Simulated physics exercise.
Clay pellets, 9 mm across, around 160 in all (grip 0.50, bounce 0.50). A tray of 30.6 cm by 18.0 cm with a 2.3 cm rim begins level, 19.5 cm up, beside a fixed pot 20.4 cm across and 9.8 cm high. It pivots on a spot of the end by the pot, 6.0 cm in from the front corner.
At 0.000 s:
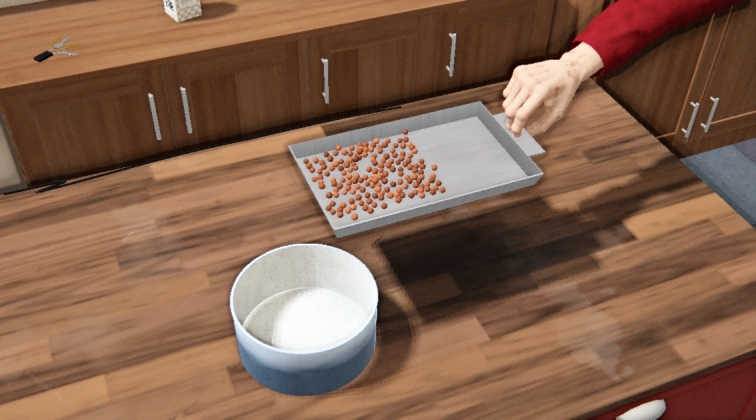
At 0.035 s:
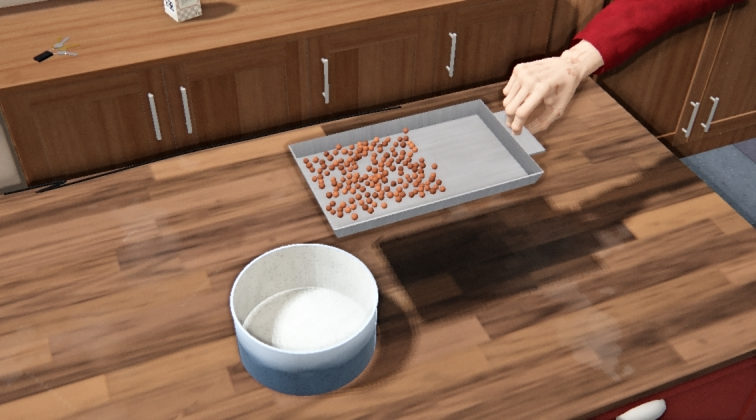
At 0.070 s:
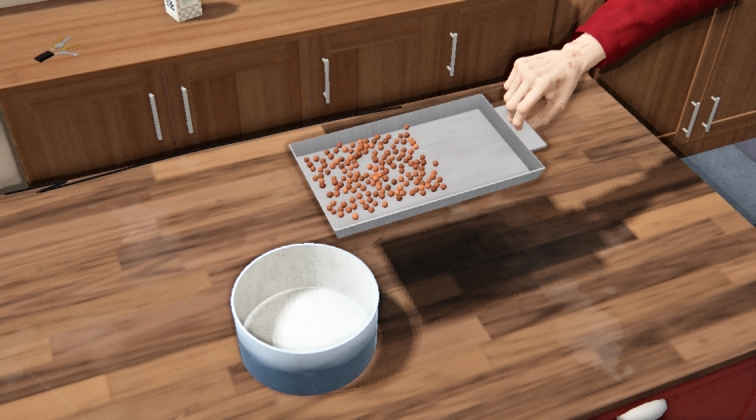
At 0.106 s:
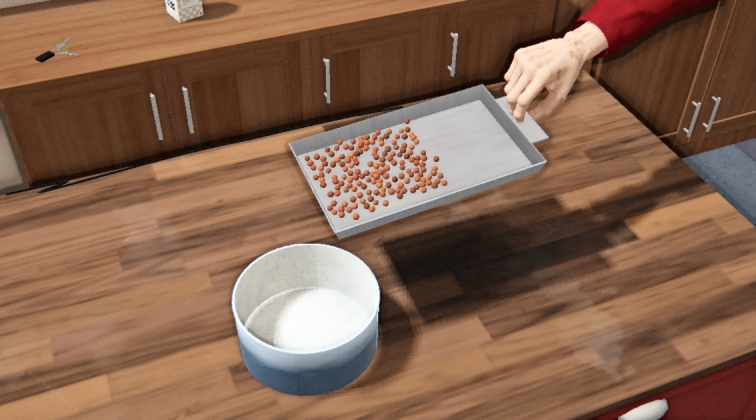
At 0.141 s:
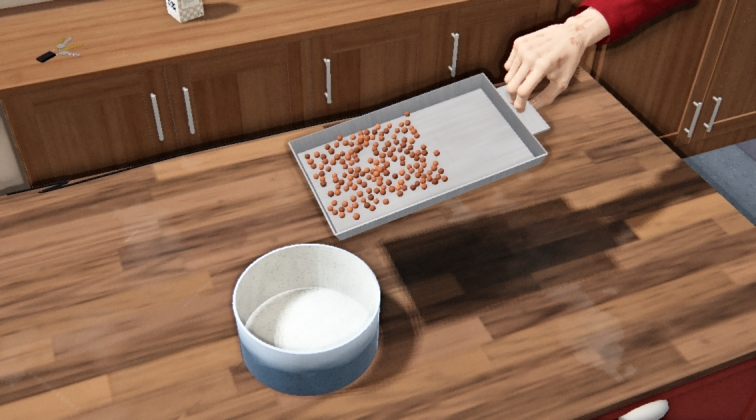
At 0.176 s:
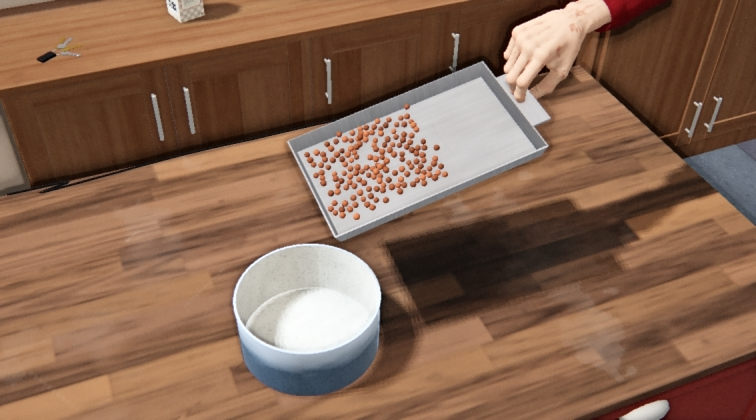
A hand raises the right end of a gray tray of small reddish-brown pellets.
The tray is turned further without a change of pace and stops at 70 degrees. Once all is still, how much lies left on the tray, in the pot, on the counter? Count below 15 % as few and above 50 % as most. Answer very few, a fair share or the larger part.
Tray: The larger part, pot: A fair share, counter: Very few.
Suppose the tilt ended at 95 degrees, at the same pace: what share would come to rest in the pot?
It would be near 100 per cent.
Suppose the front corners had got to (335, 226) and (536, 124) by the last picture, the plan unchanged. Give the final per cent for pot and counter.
Pot 15, counter 15.
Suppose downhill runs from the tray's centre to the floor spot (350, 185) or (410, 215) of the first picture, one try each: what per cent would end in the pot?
Some 5 and 25 per cent.
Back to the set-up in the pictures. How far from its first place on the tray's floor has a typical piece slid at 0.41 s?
Roughly 3 cm.
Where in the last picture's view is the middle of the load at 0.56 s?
At about (338, 197).
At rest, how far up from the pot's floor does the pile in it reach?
Roughly 1.0 cm.
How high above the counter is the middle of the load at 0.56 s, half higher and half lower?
Roughly 22 cm.
After 0.41 s, tilt 43 degrees; the tray holds 100 %, the pot 0 %.
After 0.56 s, tilt 61 degrees; the tray holds 100 %, the pot 0 %.
After 0.84 s, tilt 70 degrees; the tray holds 75 %, the pot 20 %.
In the end, at 2.0 s, tray 60 %, pot 40 %, counter 0 %.
